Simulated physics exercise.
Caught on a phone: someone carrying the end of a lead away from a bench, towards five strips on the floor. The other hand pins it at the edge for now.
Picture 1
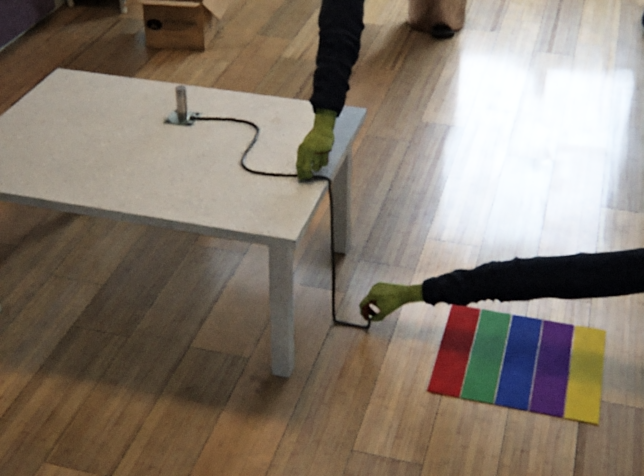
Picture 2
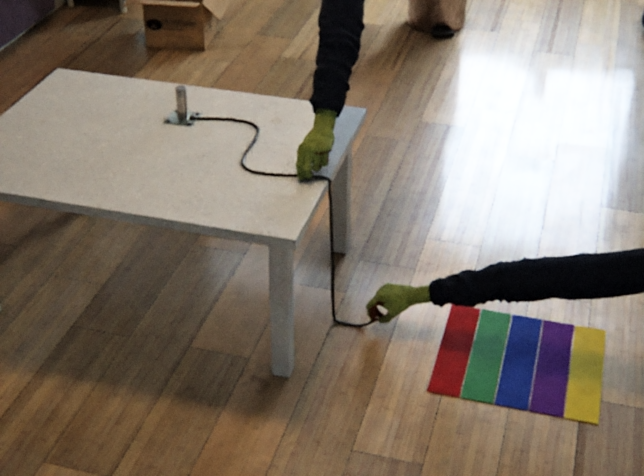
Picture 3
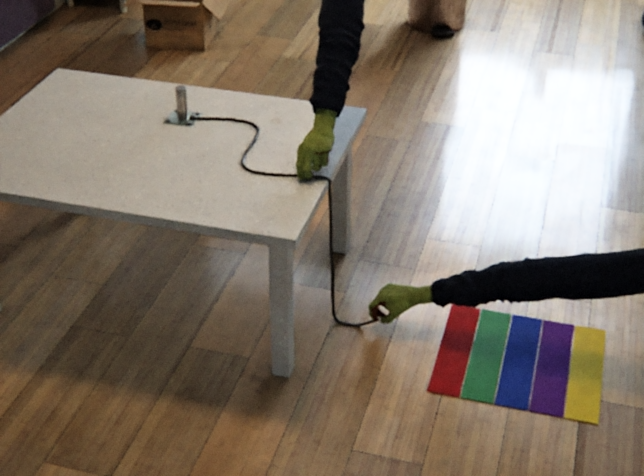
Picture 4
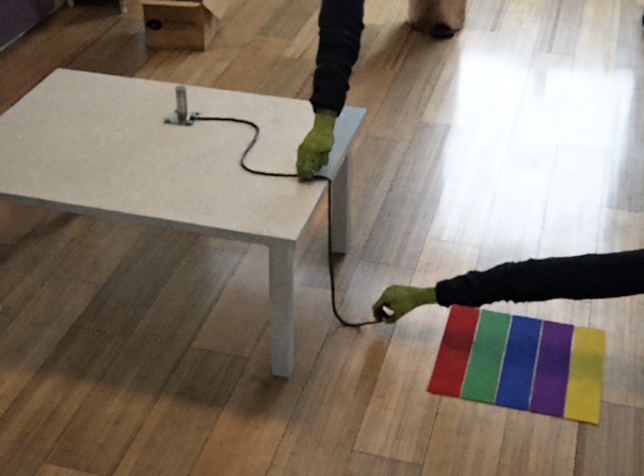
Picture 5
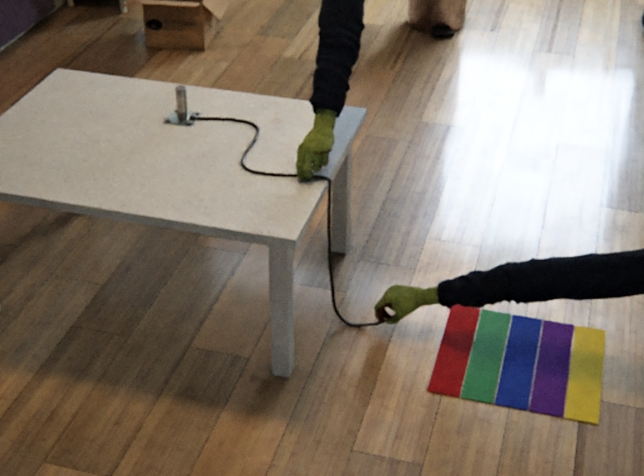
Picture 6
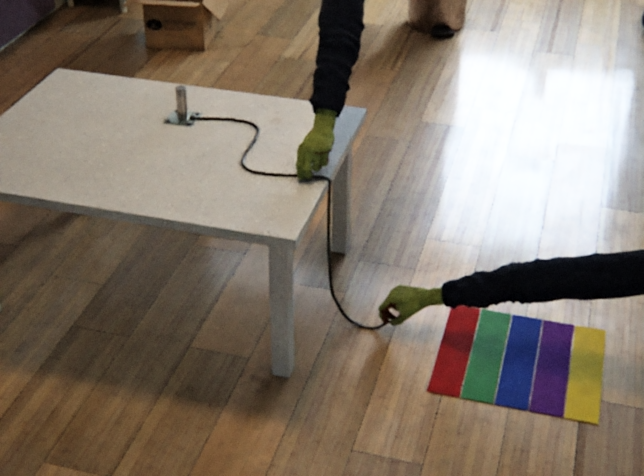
A gloved hand draws a dark cord's end slightly right while another pins it on the table.
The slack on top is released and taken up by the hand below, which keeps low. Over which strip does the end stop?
The end stops over the purple strip.
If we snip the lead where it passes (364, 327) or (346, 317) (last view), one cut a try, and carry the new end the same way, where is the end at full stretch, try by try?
In that order: (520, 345) and (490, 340).
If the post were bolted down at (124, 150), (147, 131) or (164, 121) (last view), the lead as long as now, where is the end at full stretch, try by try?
In that order: (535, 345), (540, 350) and (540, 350).
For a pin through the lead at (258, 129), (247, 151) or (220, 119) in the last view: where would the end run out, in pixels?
Try by try, around (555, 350), (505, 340) and (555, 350).
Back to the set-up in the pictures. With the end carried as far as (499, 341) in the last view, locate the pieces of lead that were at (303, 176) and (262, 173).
The first at (344, 208), the second at (335, 173).
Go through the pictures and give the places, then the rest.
The first frame shows end (370, 318); red (447, 377); green (481, 383); blue (514, 390); purple (548, 396); yellow (583, 403).
The second frame shows end (377, 319); lead through (222, 120) (254, 141) (258, 173) (329, 182) (332, 247) (333, 304).
The third frame shows end (379, 319).
The fourth frame shows end (383, 320); lead through (222, 120) (254, 141) (258, 173) (329, 182) (330, 247) (333, 304).
The fifth frame shows end (385, 320).
The sixth frame shows end (389, 321); lead through (222, 120) (254, 141) (258, 173) (329, 182) (329, 246) (337, 303).
Early on, end near (498, 341); over green.
Midway, end near (537, 348); over blue.
At the end of the slack, end near (561, 352); over purple. It gets as far as the purple strip.
